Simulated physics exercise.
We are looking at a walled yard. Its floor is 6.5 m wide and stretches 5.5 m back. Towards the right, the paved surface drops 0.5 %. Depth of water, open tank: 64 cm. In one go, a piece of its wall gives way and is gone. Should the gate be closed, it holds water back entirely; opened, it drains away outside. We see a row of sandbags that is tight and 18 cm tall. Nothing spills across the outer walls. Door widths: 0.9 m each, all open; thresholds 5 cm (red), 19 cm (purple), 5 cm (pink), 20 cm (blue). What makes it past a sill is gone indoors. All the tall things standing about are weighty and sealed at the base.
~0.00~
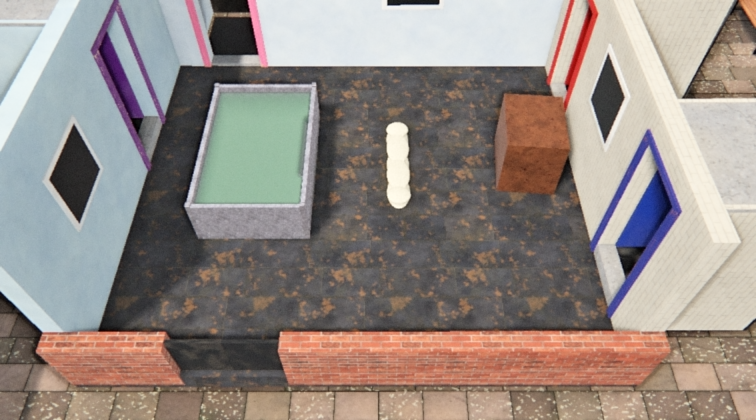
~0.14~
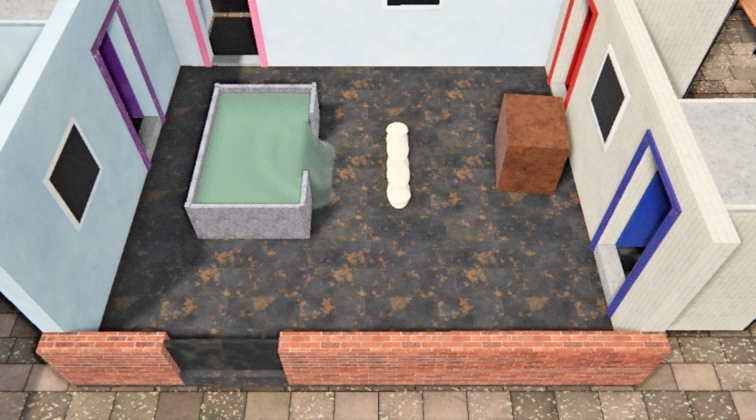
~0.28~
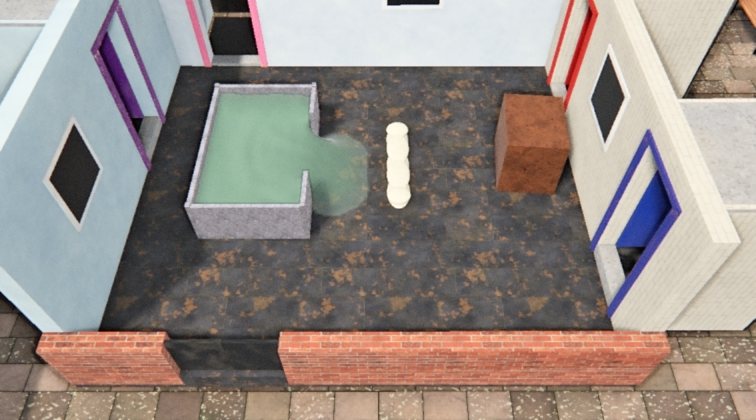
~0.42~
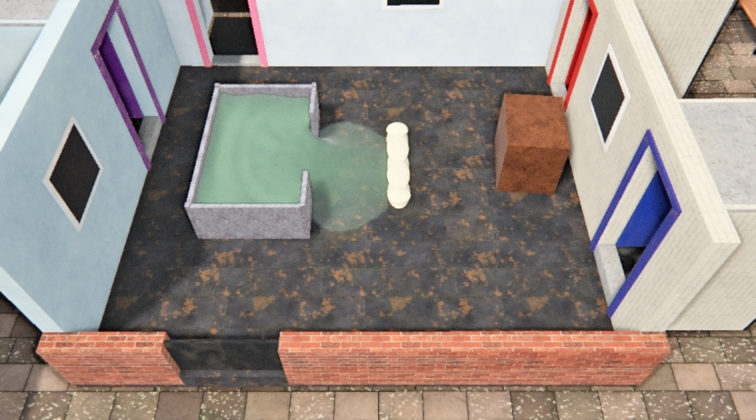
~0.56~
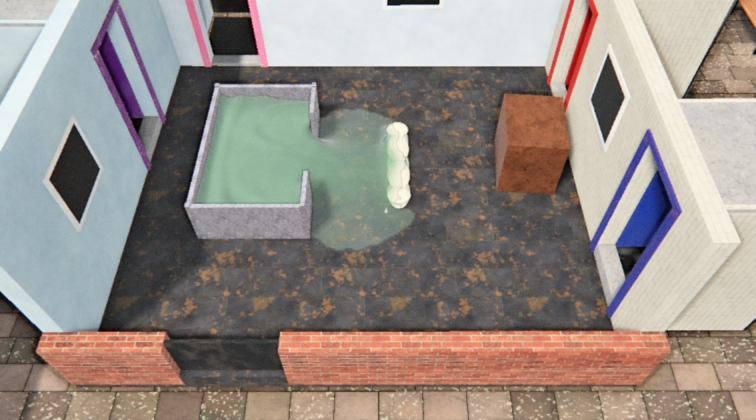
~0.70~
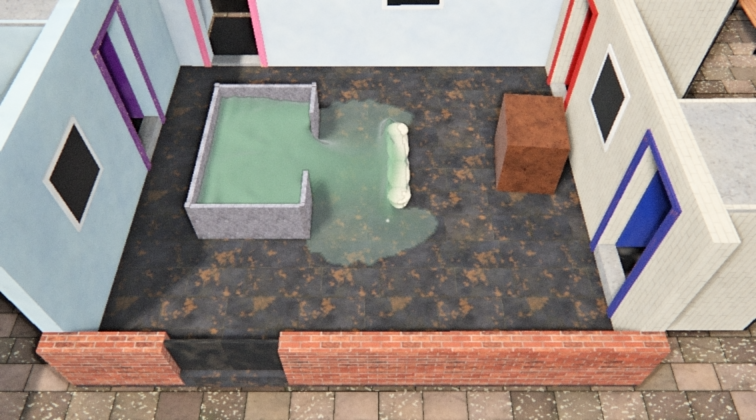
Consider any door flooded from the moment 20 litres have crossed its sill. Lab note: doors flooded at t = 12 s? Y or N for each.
Red door: Past the set amount, purple door: Under the set amount, pink door: Under the set amount, blue door: Under the set amount.
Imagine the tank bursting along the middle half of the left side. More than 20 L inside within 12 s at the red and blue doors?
With respect to that limit, red ends up outside it, blue ends up inside it.
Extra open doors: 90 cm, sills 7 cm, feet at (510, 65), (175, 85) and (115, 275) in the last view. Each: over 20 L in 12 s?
Check each in turn: The first succeeds, the second fails, the third fails.
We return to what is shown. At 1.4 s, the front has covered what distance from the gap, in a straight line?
It's close to 3.4 metres.
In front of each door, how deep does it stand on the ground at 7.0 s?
Centimetres: Red 10 / purple 4 / pink 3 / blue 10.
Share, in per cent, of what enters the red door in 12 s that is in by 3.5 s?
Some 15 per cent by then.
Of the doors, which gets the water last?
Purple.
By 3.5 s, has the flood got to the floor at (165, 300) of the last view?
Untouched.
After 1.4 s water covers 30 % of the floor and is deepest (40 cm) near (382, 179); red door not reached, purple door not reached, pink door not reached, blue door not reached.
After 2.2 s water covers 55 % of the floor and is deepest (30 cm) near (382, 179); red door 4 cm at the sill, 0 L in, purple door not reached, pink door not reached, blue door not reached.
After 3.5 s water covers 70 % of the floor and is deepest (24 cm) near (382, 179); red door 12 cm at the sill, 18 L in, purple door not reached, pink door 3 cm at the sill, 0 L in, blue door 14 cm at the sill, 0 L in.
After 7.0 s water covers 95 % of the floor and is deepest (12 cm) near (586, 237); red door 10 cm at the sill, 72 L in, purple door 4 cm at the sill, 0 L in, pink door 3 cm at the sill, 0 L in, blue door 10 cm at the sill, 0 L in.
After 12.0 s water covers 95 % of the floor and is deepest (9 cm) near (150, 357); red door 7 cm at the sill, 108 L in, purple door 8 cm at the sill, 0 L in, pink door 6 cm at the sill, 3 L in, blue door 6 cm at the sill, 0 L in.
